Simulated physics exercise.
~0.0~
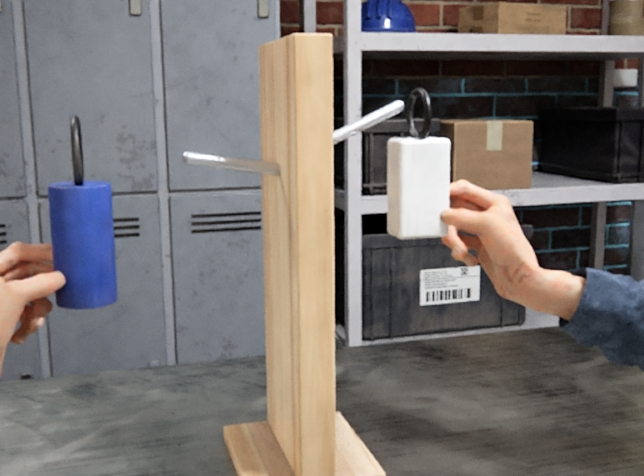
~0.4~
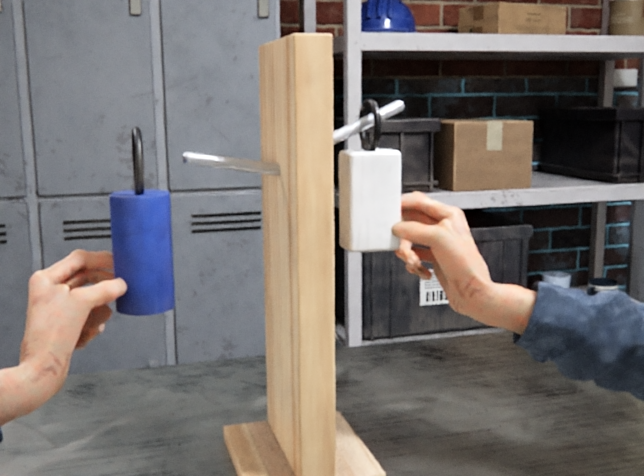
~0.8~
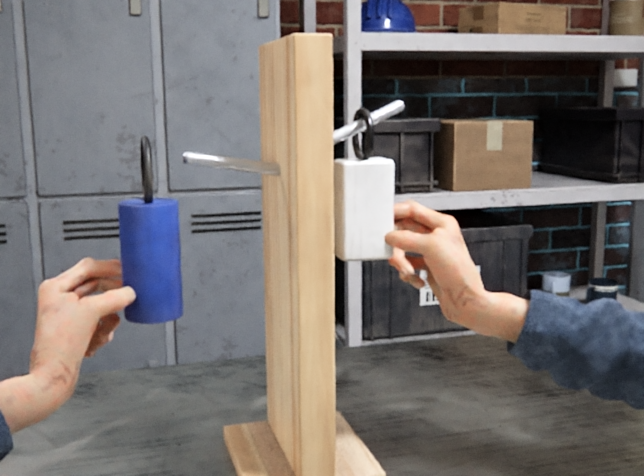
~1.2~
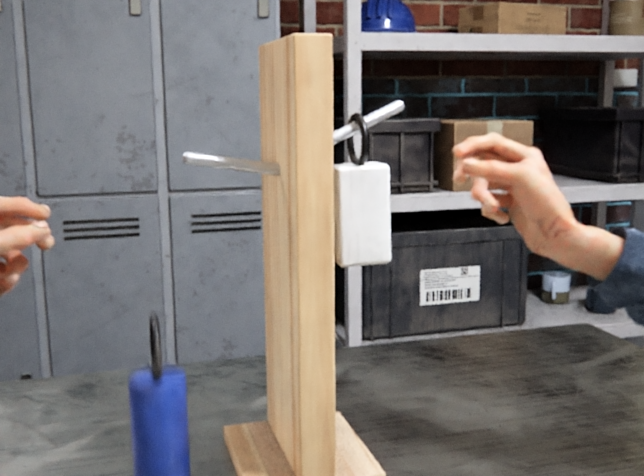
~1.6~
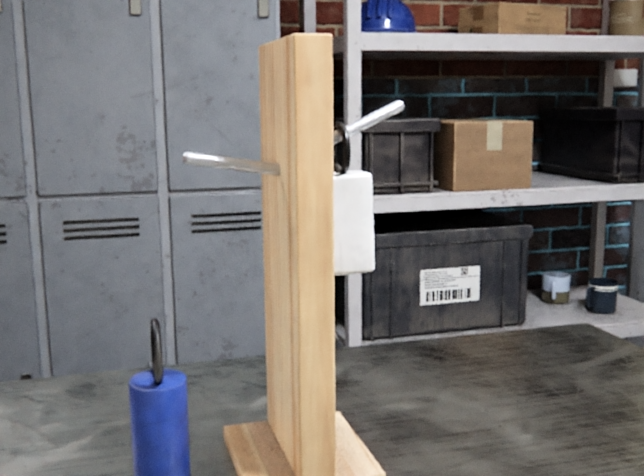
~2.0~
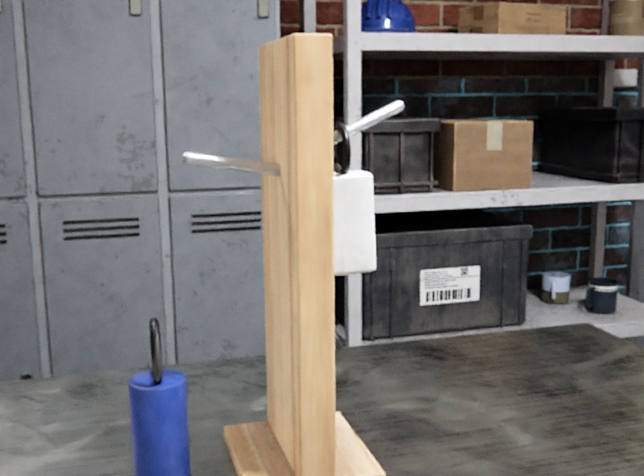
Two hands brought a blue cylinder and a white block toward a wooden stand with pegs, then let go. The white block stayed hanging by its ring on the right peg, while the blue one dropped and ended up standing below the left peg.
